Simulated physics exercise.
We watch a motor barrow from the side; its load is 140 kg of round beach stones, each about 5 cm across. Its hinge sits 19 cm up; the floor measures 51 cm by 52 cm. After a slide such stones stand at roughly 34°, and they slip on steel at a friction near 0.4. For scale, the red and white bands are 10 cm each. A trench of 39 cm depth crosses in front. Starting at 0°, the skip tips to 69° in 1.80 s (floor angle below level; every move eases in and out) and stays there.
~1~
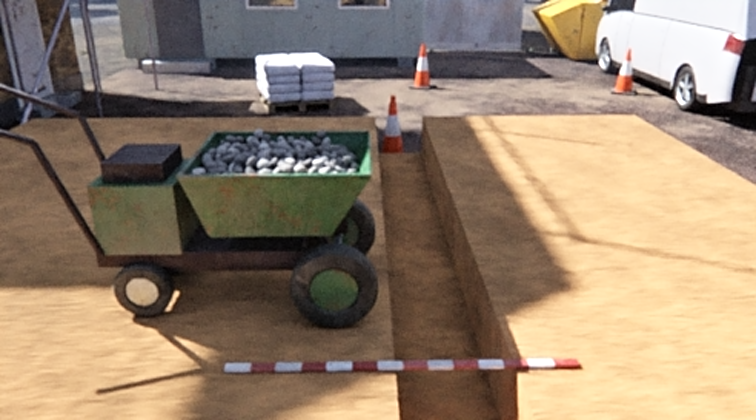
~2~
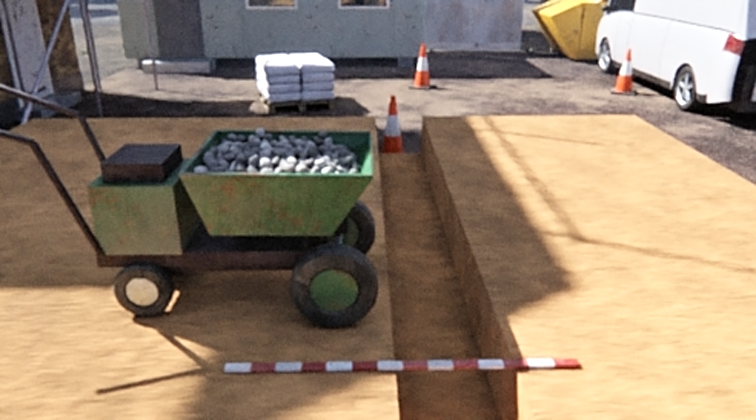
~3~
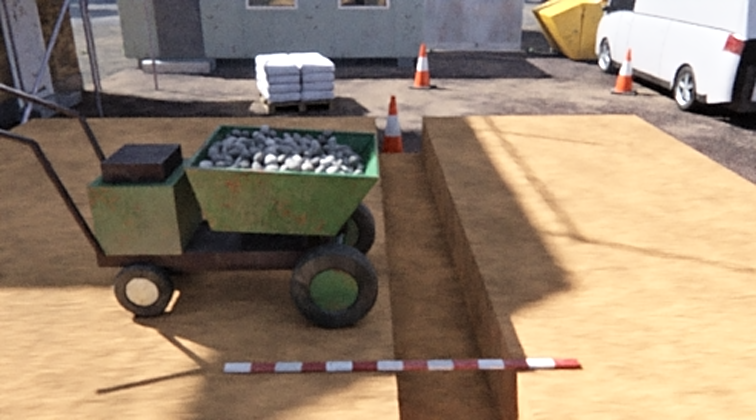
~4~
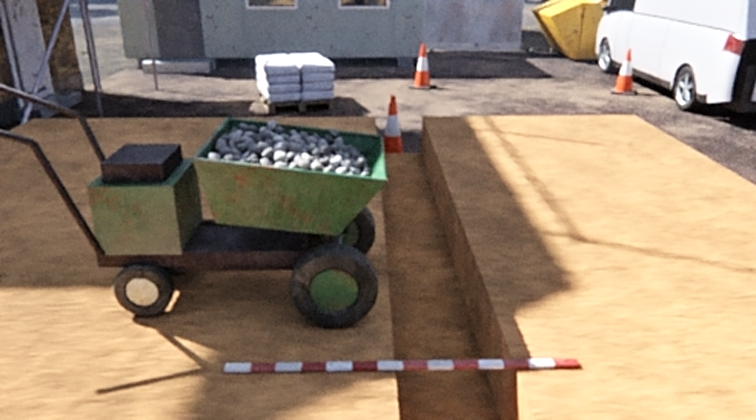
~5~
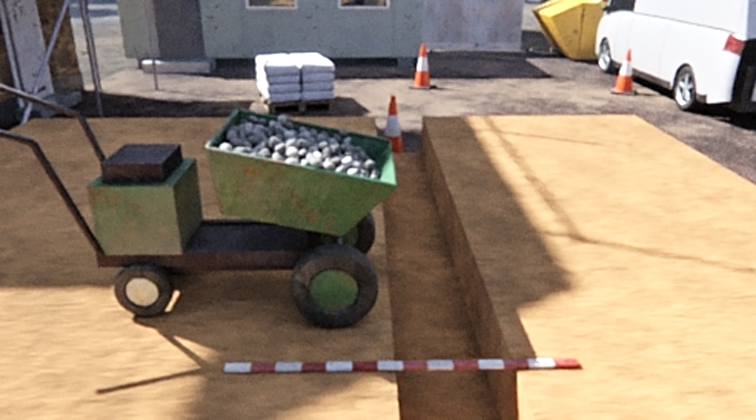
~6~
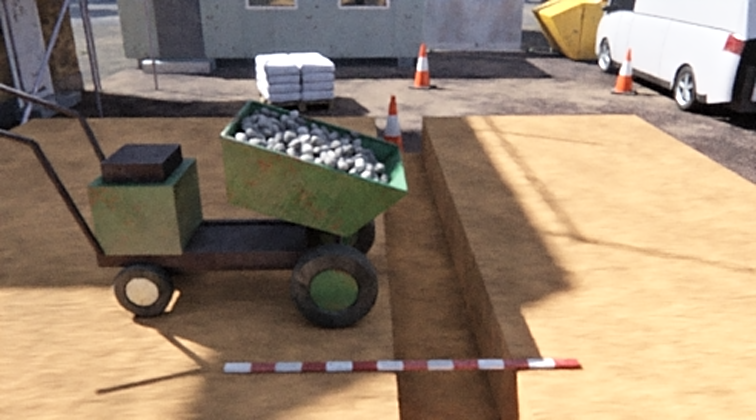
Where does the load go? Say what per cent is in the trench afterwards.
Close to 70 in a hundred.
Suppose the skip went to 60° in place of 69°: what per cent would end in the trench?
In that case some 50 per cent.
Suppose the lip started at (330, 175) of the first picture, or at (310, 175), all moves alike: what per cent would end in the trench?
Near 100 per cent from the first place, 100 from the second.
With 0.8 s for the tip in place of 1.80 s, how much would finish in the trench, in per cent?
Then about 55 per cent.
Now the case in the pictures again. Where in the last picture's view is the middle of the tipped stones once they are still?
Around (468, 339).
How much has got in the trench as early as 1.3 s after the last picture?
Some 25 per cent.
Then, 0.8 s after the last picture the floor is at 58°, 96 % in the skip, 4 % in the trench; the foremost stones are at (478, 242).
Then, 1.3 s after the last picture the floor is at 69°, 54 % in the skip, 25 % in the trench, 22 % past the trench; the foremost stones are at (592, 298).
Then, 1.6 s after the last picture the floor is at 69°, 34 % in the skip, 37 % in the trench, 30 % past the trench; the foremost stones are at (616, 283).
Then, 3.6 s after the last picture the floor is at 69°, 0 % in the skip, 70 % in the trench, 30 % past the trench; the foremost stones are at (618, 273).
